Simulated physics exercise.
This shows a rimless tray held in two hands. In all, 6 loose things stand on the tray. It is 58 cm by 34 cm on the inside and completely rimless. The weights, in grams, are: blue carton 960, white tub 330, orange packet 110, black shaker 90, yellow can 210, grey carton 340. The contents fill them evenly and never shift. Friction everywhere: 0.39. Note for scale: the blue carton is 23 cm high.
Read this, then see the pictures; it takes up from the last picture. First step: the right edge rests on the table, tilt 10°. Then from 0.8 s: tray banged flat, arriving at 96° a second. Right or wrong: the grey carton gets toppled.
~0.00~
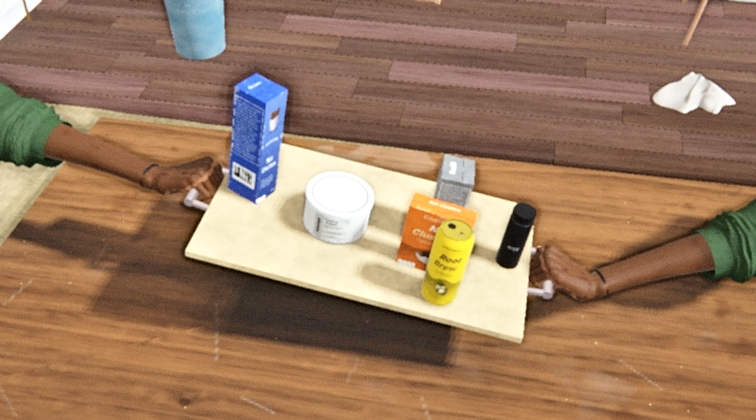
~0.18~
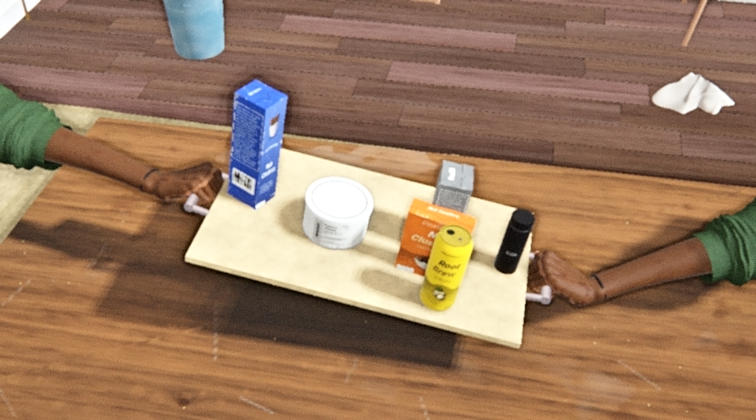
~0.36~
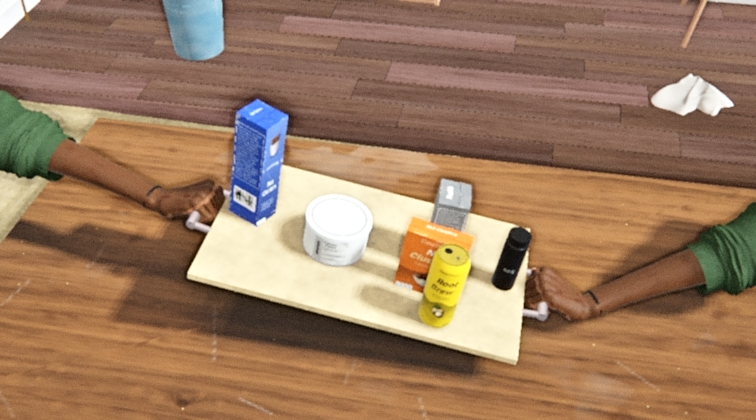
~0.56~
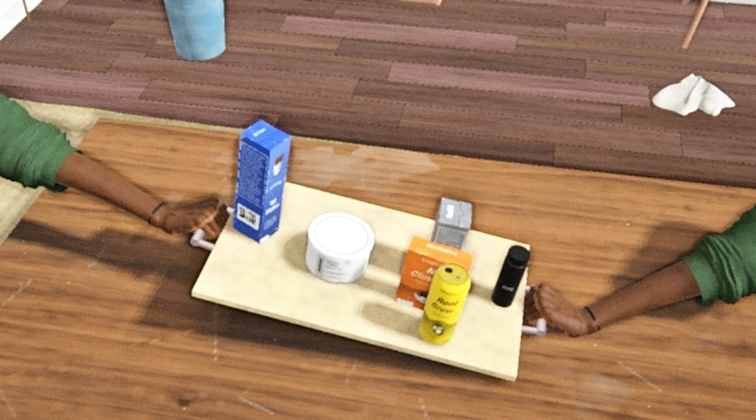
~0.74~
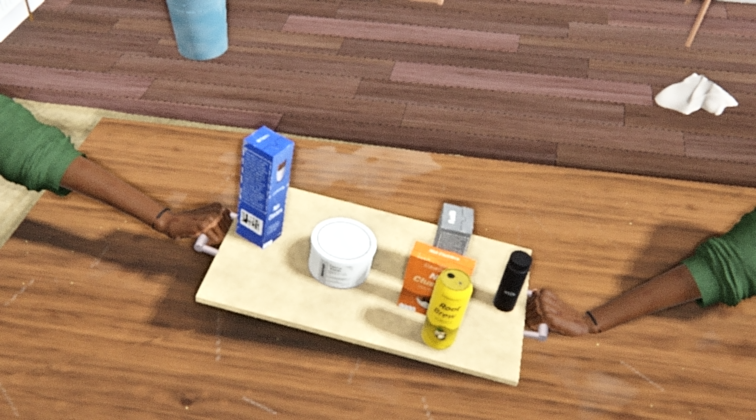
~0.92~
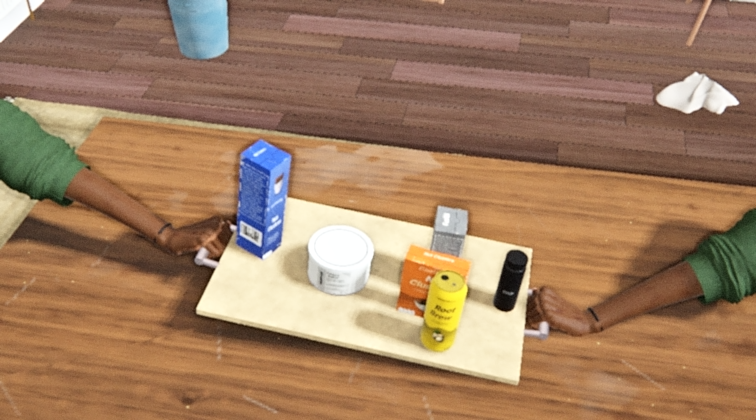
Wrong.
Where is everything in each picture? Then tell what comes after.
The first frame shows right edge 11 cm above the table; grey carton (449, 204); blue carton (256, 141).
The second frame shows right edge 10 cm above the table; orange packet (435, 243); black shaker (514, 242).
The third frame shows right edge 6 cm above the table; yellow can (444, 287); blue carton (257, 165).
The fourth frame shows right edge 1 cm above the table; white tub (339, 248); orange packet (433, 279).
The fifth frame shows right edge on the table, tray at 10°; black shaker (512, 282); yellow can (446, 310).
The sixth frame shows right edge on the table, tray at 7°; grey carton (445, 253); blue carton (262, 202).
By 1.12 s, tray flat on the table; blue carton rocked 7° off its seat.
By 1.82 s, tray flat on the table; blue carton now off the tray.
When it is over (2.3 s), off the tray and tipped over, blue carton; the other 5 within 5 cm of the start. In the last view, grey carton near (438, 260).
